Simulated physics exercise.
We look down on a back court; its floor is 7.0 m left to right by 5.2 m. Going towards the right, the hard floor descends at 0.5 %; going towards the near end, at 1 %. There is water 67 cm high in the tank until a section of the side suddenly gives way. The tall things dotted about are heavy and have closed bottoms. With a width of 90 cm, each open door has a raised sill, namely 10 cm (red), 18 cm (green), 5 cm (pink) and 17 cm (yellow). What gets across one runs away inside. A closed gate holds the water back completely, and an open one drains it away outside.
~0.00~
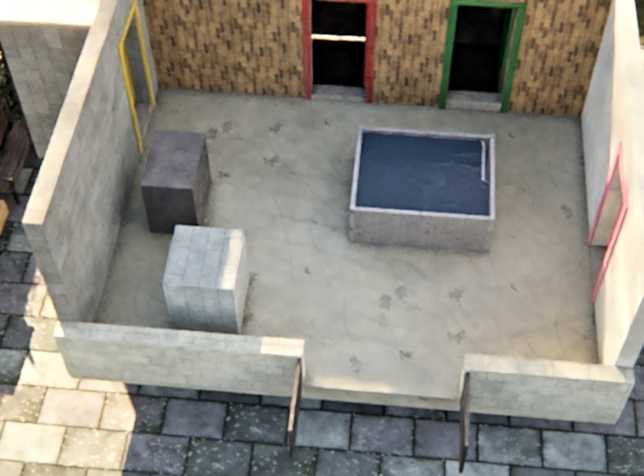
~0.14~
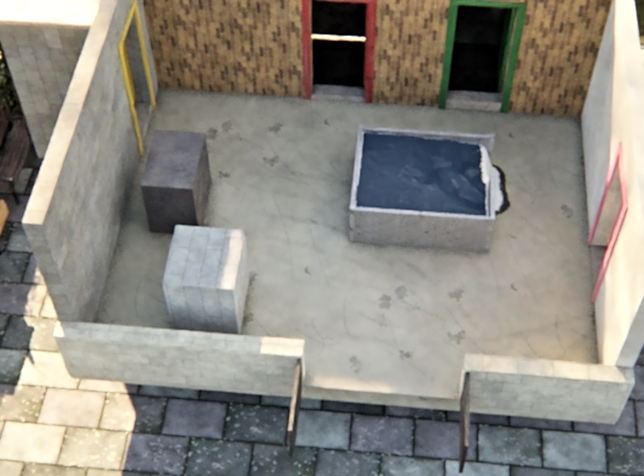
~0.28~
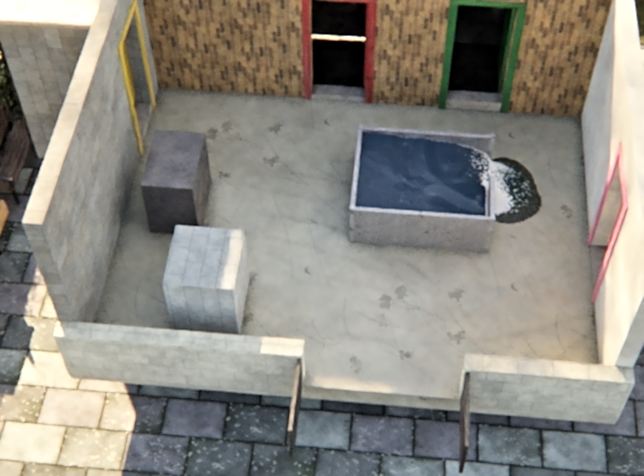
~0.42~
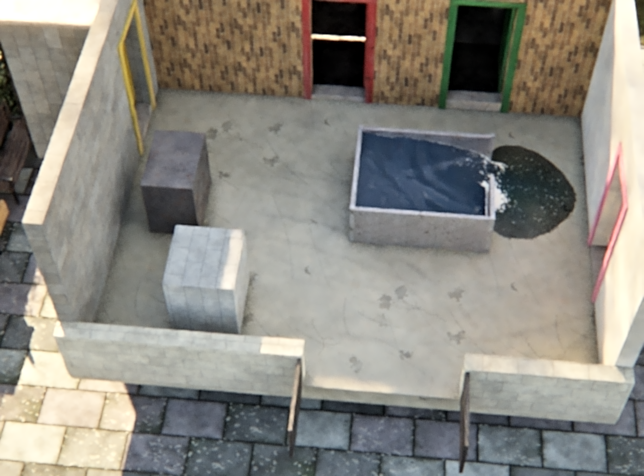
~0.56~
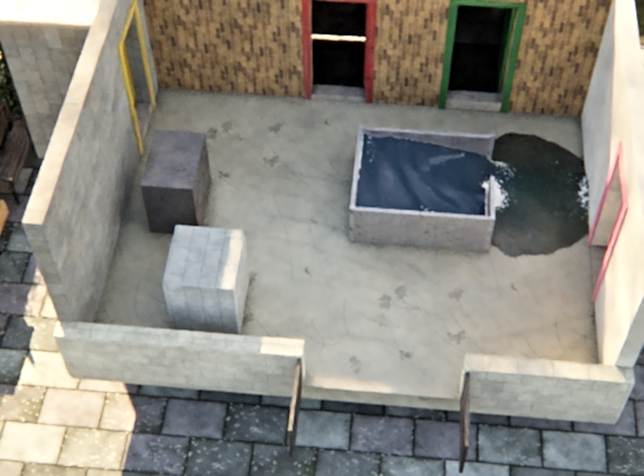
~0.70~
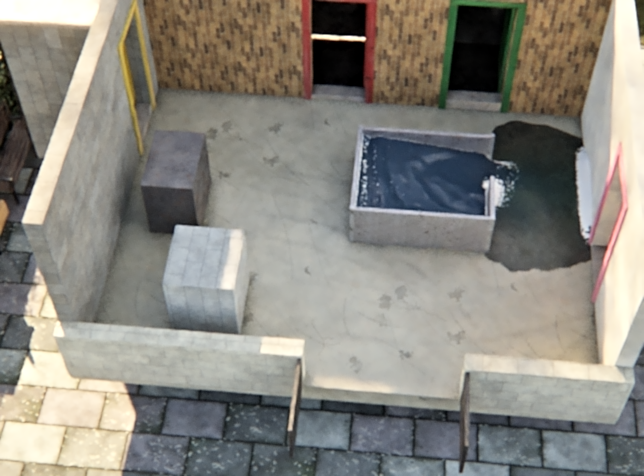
Back court seen from above, with water pouring from the right side of a stone tank and spreading darkly across the floor.
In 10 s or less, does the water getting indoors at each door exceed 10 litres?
Red door: Fails to top it; green door: Fails to top it; pink door: Tops it; yellow door: Fails to top it.
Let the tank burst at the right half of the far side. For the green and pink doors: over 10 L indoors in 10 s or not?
The green door comes out more than that and the pink door less than that.
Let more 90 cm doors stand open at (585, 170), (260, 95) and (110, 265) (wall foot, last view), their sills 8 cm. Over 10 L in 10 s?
The first one exceeds it, the second one doesn't reach it, and the third one doesn't reach it.
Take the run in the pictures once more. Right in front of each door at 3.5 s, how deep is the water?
You'd see red at 3 cm, green at 10 cm, pink at 9 cm and yellow at 0 cm.
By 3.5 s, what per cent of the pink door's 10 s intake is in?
Fraction in by then: Around 65 per cent.
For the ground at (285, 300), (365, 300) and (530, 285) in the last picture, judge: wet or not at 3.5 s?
The first point is not yet hit, the second is not yet hit and the third is awash.
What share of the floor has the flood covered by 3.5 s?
Roughly 45 percent.
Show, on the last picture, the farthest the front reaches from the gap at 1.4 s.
Somewhere about (596, 338).
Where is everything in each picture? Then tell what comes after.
The tank at (424, 175) is whole and still, 67 cm deep, in the first frame.
Water pours out at (486, 180) and has run 0.5 m, to (496, 169); typically 6 cm deep outside, 67 cm at the tank's back, in the second frame.
Water pours out at (486, 181) and has run 0.8 m, to (532, 207); typically 9 cm deep outside, 67 cm at the tank's back, in the third frame.
The front is at (567, 207), 1.3 m from the gap at (486, 181); 1.6 m2 of floor is under water; 67 cm left at the back of the tank, in the fourth frame.
Water pours out at (486, 181) and has run 1.7 m, to (584, 167); typically 5 cm deep outside, 65 cm at the tank's back, in the fifth frame.
The front is at (582, 145), 1.9 m from the gap at (486, 181); 3.3 m2 of floor is under water; 57 cm left at the back of the tank, in the sixth frame.
After 1.4 s water covers 15 % of the floor and is deepest (52 cm) near (581, 123); red door not reached, green door not reached, pink door 11 cm at the sill, 5 L in, yellow door not reached.
After 2.2 s water covers 25 % of the floor and is deepest (38 cm) near (581, 123); red door not reached, green door 9 cm at the sill, 0 L in, pink door 11 cm at the sill, 21 L in, yellow door not reached.
After 3.5 s water covers 45 % of the floor and is deepest (24 cm) near (574, 190); red door 3 cm at the sill, 0 L in, green door 10 cm at the sill, 0 L in, pink door 9 cm at the sill, 40 L in, yellow door not reached.
After 6.0 s water covers 75 % of the floor and is deepest (15 cm) near (563, 198); red door 3 cm at the sill, 0 L in, green door 7 cm at the sill, 0 L in, pink door 7 cm at the sill, 57 L in, yellow door 10 cm at the sill, 0 L in.
After 10.0 s water covers 95 % of the floor and is deepest (10 cm) near (587, 394); red door 4 cm at the sill, 0 L in, green door 4 cm at the sill, 0 L in, pink door 5 cm at the sill, 63 L in, yellow door 7 cm at the sill, 0 L in.
